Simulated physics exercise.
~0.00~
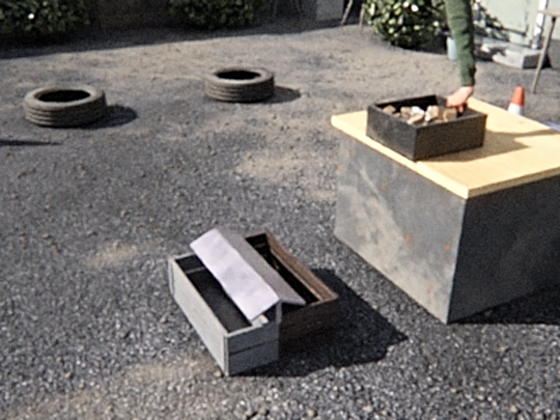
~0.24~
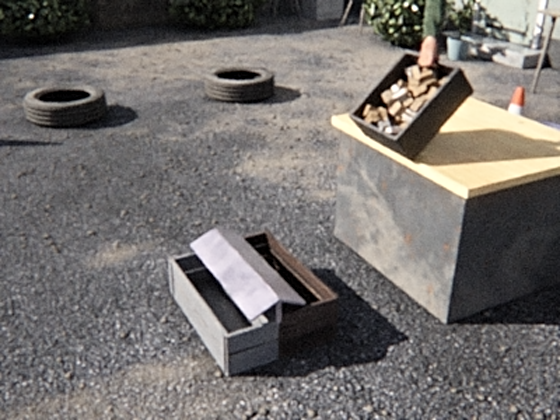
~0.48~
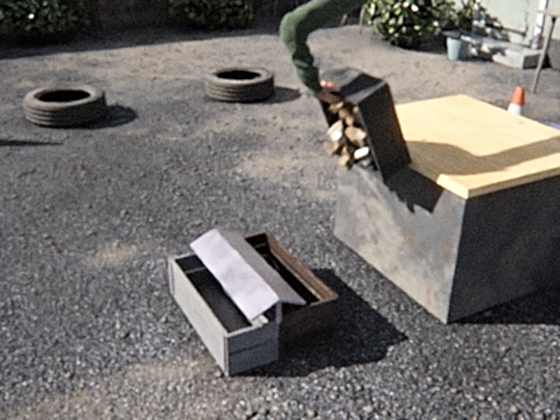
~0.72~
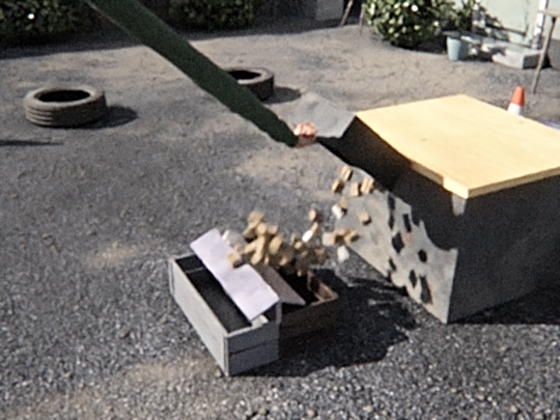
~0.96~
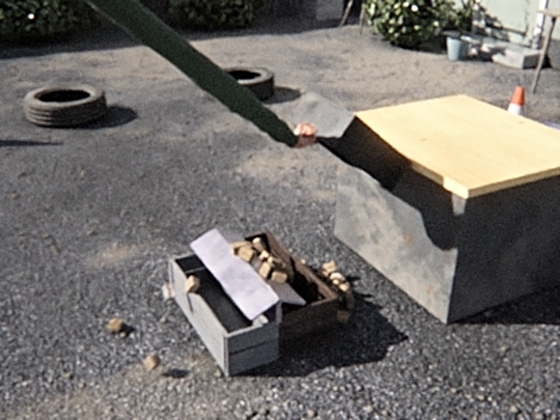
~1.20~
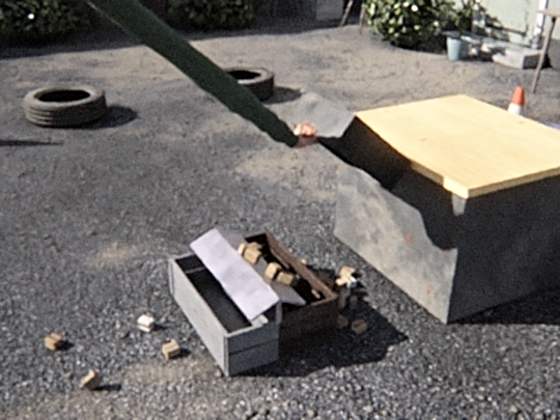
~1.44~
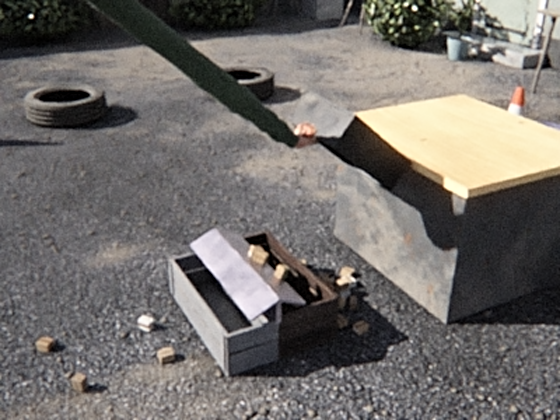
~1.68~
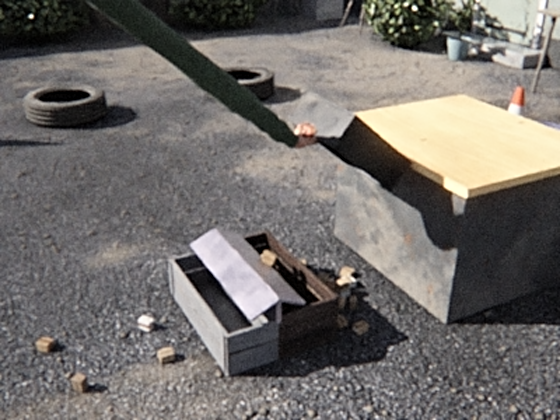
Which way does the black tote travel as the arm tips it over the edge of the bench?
The black tote moves to the left as the arm tips it over the edge of the bench.
